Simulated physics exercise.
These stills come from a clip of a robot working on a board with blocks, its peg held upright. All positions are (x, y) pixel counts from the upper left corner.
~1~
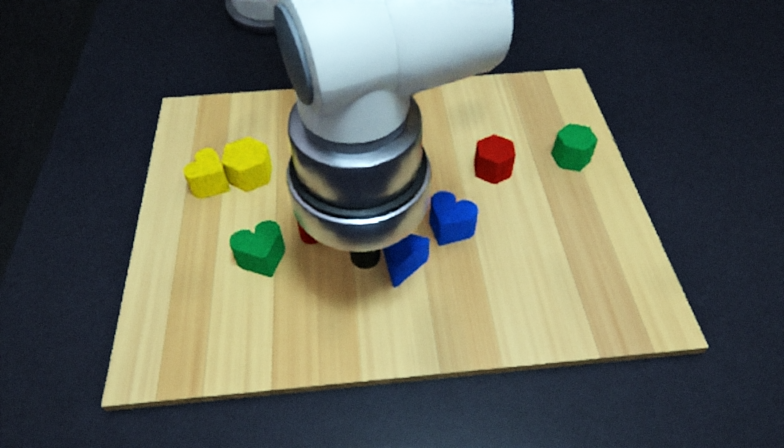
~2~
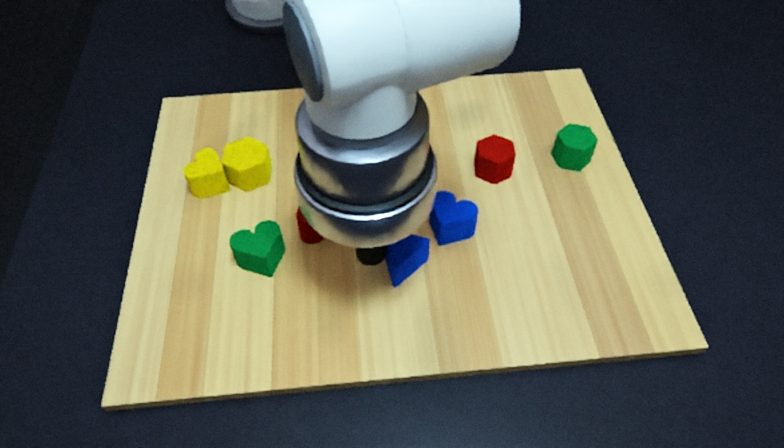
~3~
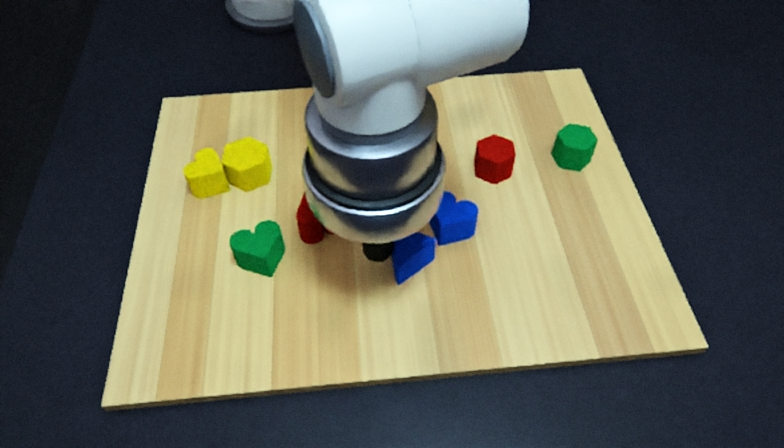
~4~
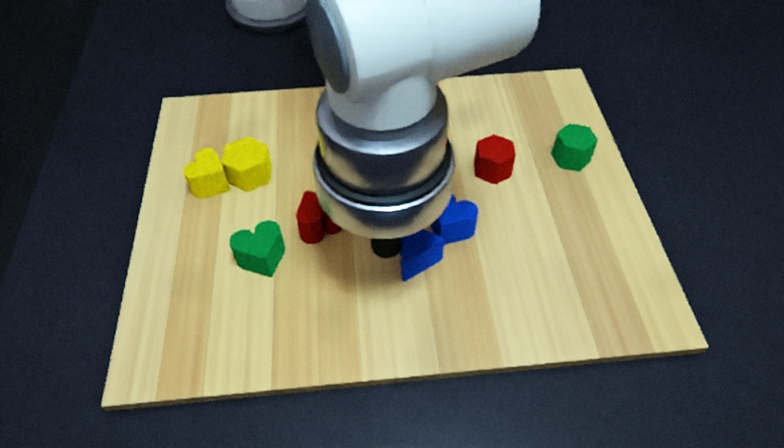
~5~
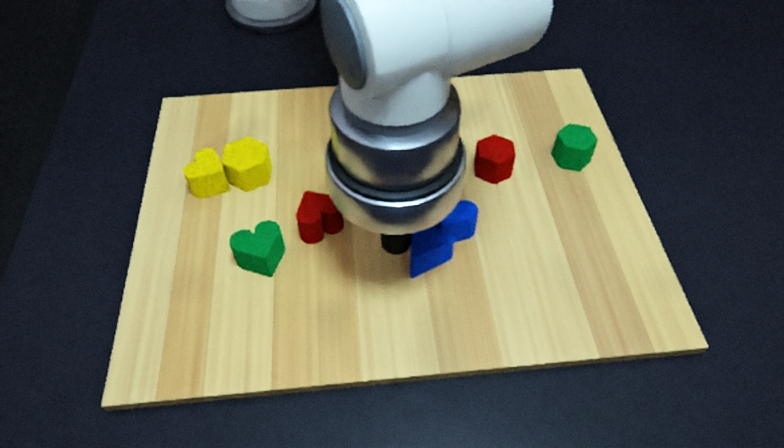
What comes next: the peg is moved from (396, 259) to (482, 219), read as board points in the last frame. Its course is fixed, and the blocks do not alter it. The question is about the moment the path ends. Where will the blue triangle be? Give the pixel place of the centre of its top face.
The middle of its top is at (474, 233).
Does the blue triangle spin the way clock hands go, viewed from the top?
My answer is yes.
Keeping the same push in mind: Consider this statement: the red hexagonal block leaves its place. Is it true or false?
The statement is incorrect.
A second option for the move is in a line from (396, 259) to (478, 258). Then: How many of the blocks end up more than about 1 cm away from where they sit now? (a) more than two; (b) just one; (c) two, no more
The one that fits is c, two, no more.
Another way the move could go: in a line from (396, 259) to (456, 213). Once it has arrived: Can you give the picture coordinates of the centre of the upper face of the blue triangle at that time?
Top centre: (454, 234).
What follows on the original path. One third of the way, peg (427, 230); blue triangle (456, 236); blue heart block (462, 206), turned 30° anticlockwise.
Two thirds of the way, peg (456, 216); blue triangle (472, 233), turned 45° clockwise; blue heart block (487, 197), turned 40° anticlockwise.
At the end, peg (484, 204); blue triangle (474, 233), turned 55° clockwise; blue heart block (516, 187), turned 30° anticlockwise; red hexagonal block unmoved.
